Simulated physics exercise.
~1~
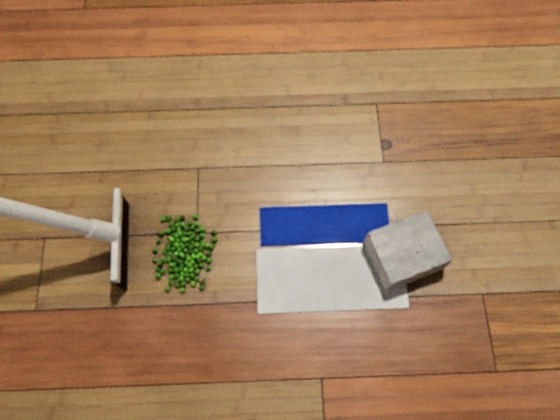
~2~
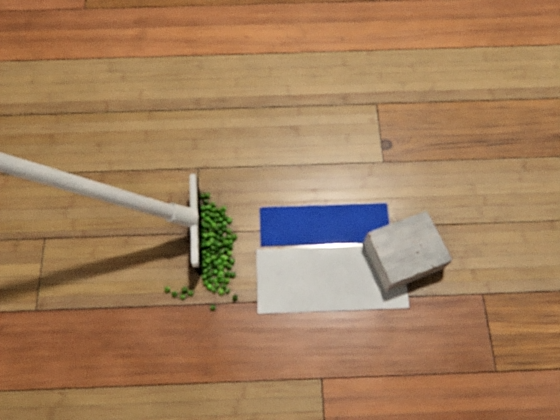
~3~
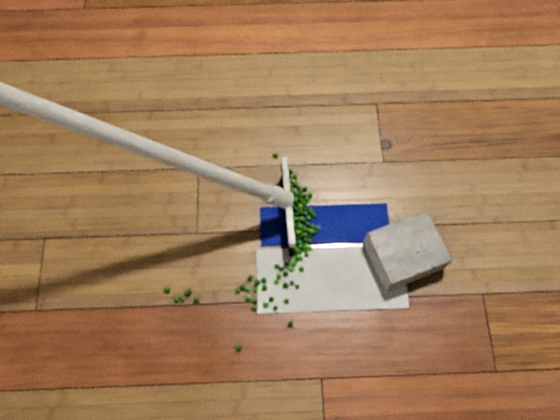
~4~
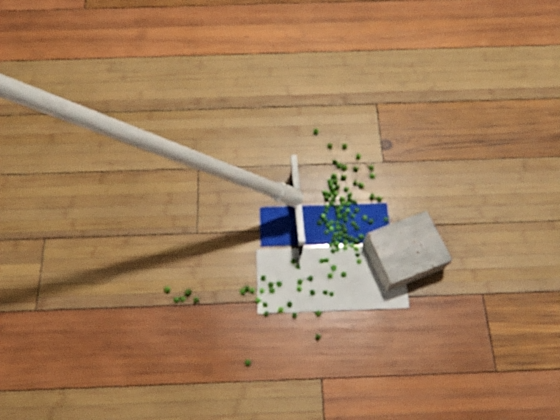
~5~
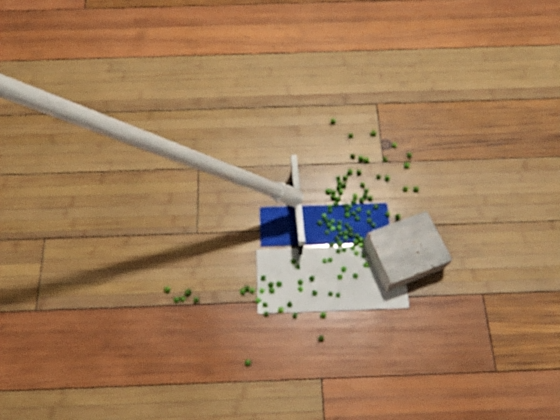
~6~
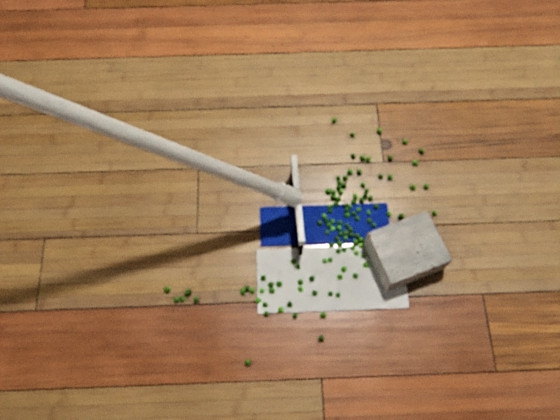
The clip opens on a wooden floor with a compact heap of small green peas between a pale long-handled squeegee on the left and a blue mat above a white one, where a grey block rests at their right. The squeegee slides right into the heap and bunches it along its blade. It carries most of the peas onto the mats, while a few trail behind. The blade then halts on the mats, and the peas roll ahead, spreading out around the block. Finally they lie scattered over both mats and the bare floor around them.
